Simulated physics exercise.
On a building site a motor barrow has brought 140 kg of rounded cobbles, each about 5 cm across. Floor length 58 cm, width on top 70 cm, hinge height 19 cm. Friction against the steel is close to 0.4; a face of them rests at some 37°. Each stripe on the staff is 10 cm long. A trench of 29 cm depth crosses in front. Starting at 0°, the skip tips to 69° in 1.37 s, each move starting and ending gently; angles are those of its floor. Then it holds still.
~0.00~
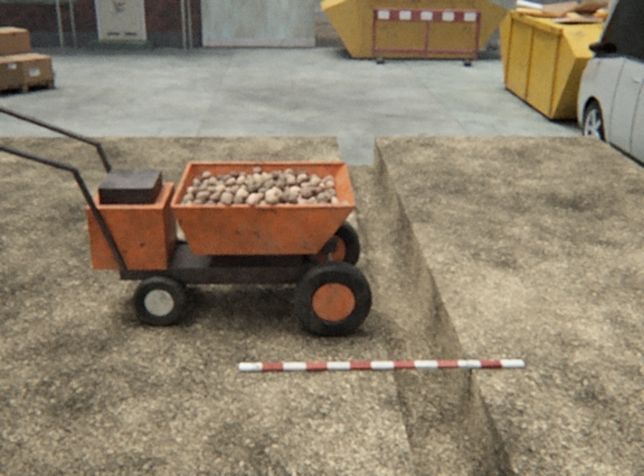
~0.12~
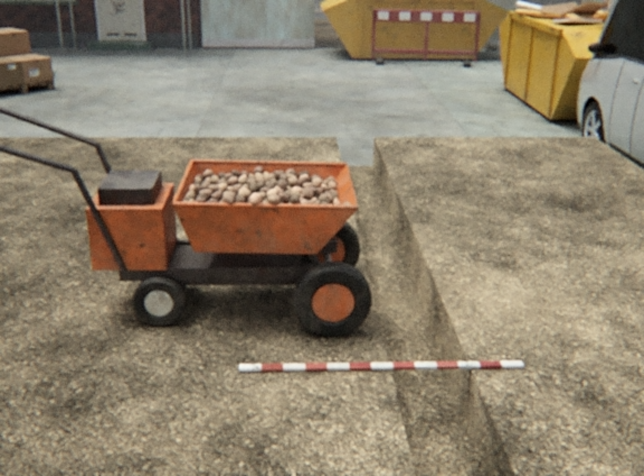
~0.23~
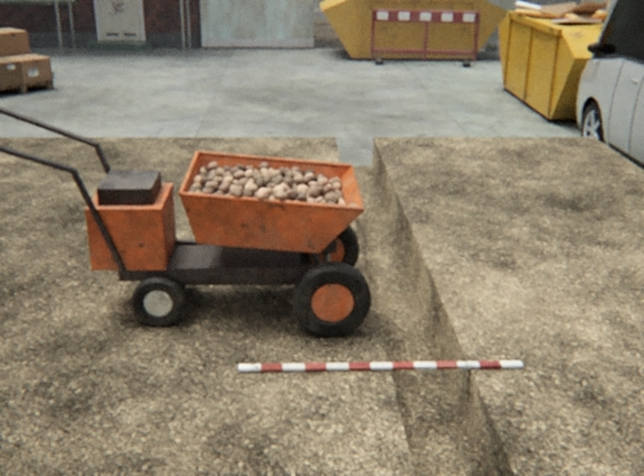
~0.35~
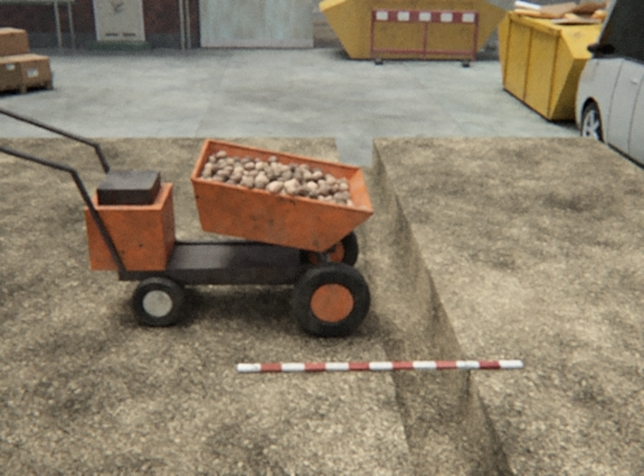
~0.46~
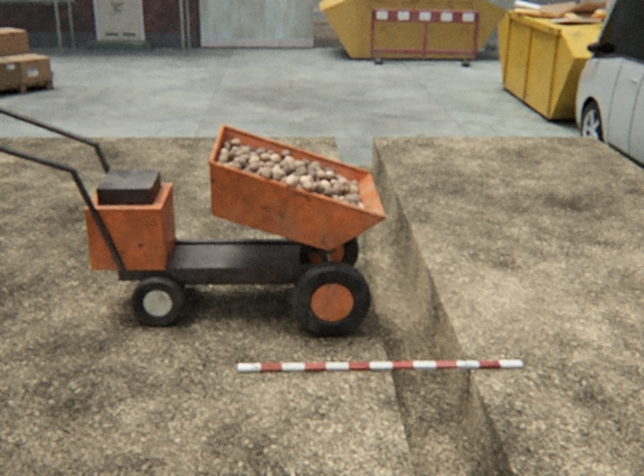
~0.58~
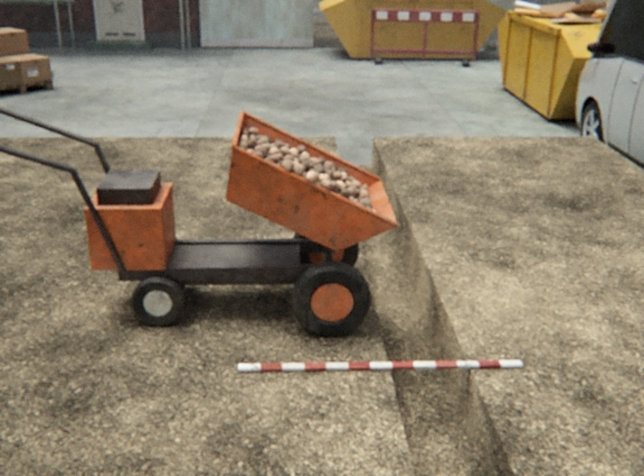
Orange skip of rounded cobbles on a motor barrow tilting steadily towards the right beside a trench, its left end rising.
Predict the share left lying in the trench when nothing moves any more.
Roughly 44 per cent ends in the trench.
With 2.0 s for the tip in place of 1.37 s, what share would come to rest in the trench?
Then about 50 per cent.
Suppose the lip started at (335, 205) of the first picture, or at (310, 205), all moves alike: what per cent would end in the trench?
About 65 and 90 per cent.
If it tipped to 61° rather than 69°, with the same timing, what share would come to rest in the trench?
In that case some 35 per cent.
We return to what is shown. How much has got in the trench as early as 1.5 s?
Some 5 per cent.
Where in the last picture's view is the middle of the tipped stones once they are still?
Around (459, 299).
After 1.0 s the floor is at 58°; 100 % in the skip; the foremost stones are at (426, 239).
After 1.5 s the floor is at 69°; 59 % in the skip, 7 % in the trench, 34 % past the trench; the foremost stones are at (525, 302).
After 1.8 s the floor is at 69°; 29 % in the skip, 14 % in the trench, 57 % past the trench; the foremost stones are at (578, 287).
After 3.8 s the floor is at 69°; 0 % in the skip, 44 % in the trench, 56 % past the trench; the foremost stones are at (630, 289).
